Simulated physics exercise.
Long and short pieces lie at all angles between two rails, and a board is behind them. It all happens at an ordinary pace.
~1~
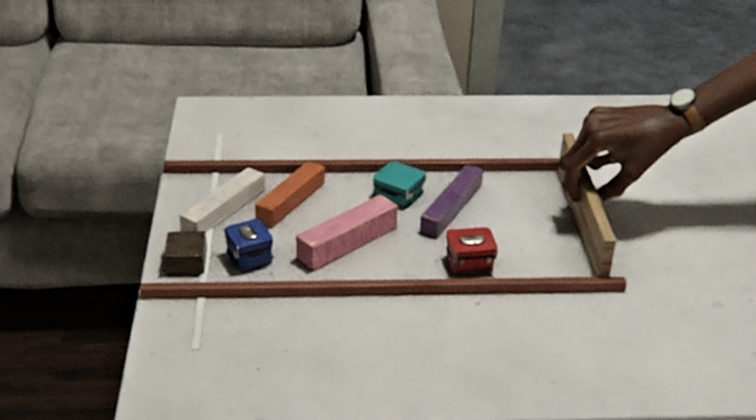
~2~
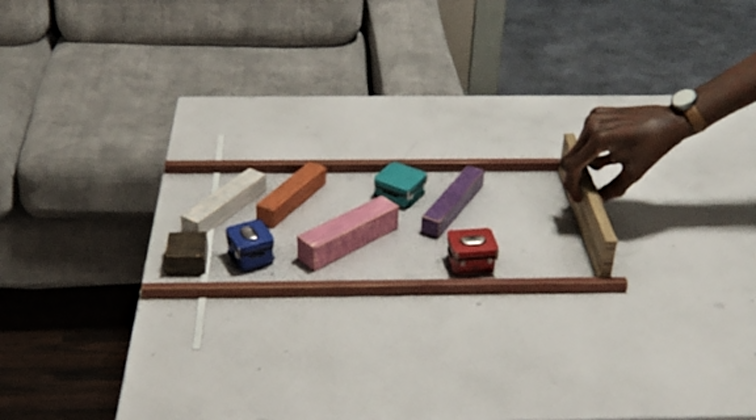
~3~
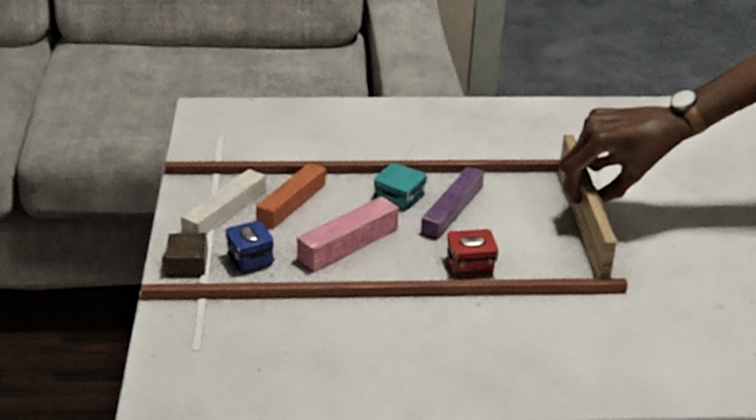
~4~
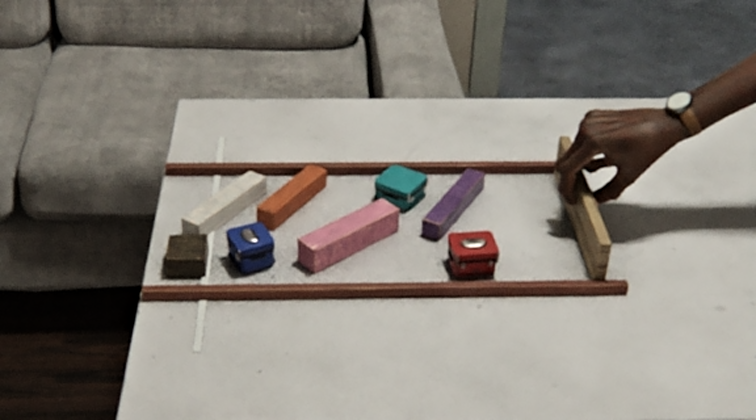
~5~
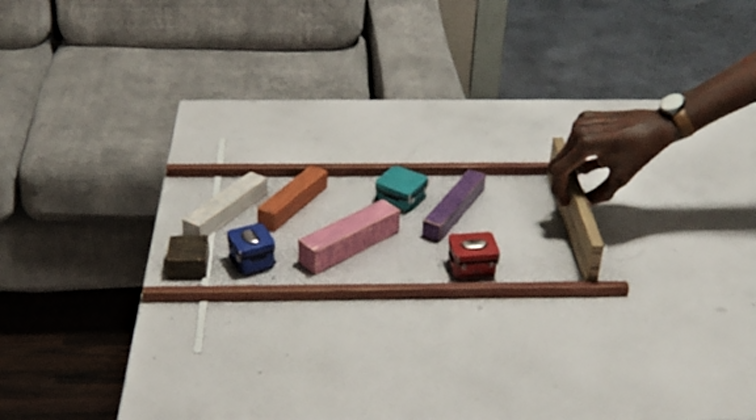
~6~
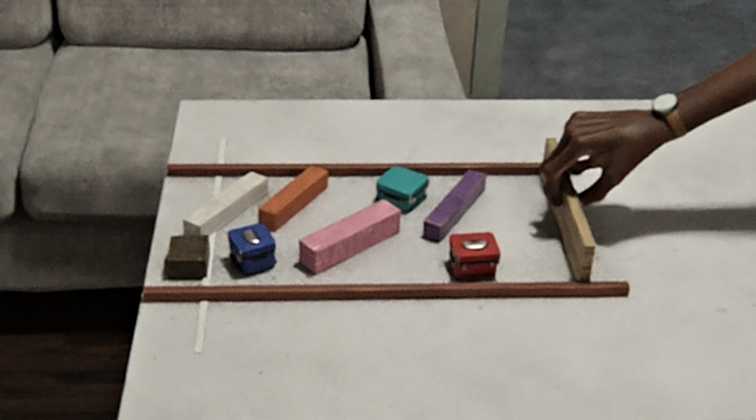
A hand with a wristwatch grips an upright wooden board at the right of a pale tabletop, seen from above at an angle, with a grey sofa behind. Between two reddish-brown rails lie a black block, white, orange, pink and purple bars, and blue, turquoise and red cases, with white tape at left. At first almost nothing moves, then the hand slides the board slightly left while the pieces stay put.
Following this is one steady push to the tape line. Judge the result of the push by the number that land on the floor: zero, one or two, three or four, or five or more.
In this one, three or four spill over.
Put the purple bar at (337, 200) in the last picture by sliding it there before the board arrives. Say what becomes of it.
So the purple bar keeps its spot.
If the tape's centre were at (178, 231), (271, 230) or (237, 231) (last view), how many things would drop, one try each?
The counts would be 6, 1 and 3.
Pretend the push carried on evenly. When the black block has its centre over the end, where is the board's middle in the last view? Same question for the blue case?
I reckon its middle sits around (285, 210) and then around (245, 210).
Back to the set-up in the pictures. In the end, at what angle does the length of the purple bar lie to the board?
I'd put it at about 0°.
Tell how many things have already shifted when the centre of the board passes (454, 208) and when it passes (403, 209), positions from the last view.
3 at one spot and 4 at the other.
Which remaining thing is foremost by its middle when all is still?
That would be the pink bar.
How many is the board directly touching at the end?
That number would be 2.
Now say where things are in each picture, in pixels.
Black block (186, 253); white bar (224, 202); blue case (249, 246); board (585, 203); tape (209, 227), in the first picture.
White bar (225, 202); pink bar (349, 232), in the second picture.
Blue case (250, 247); purple bar (453, 201), in the third picture.
Black block (188, 255); board (581, 206), in the fourth picture.
White bar (226, 206); turquoise case (401, 189), in the fifth picture.
Black block (189, 256); white bar (227, 206); blue case (252, 249); board (566, 208); tape (213, 231), in the sixth picture.
Soon after, none off yet; black block at rest near (189, 256); white bar at rest near (227, 206); blue case at rest near (252, 249).
Then, none off yet; black block tipped a little near (135, 256); white bar moved a little near (176, 205); blue case moved well along near (177, 246).
At rest, the number that fall off is three or four; fallen, orange bar, blue case, white bar and black block.
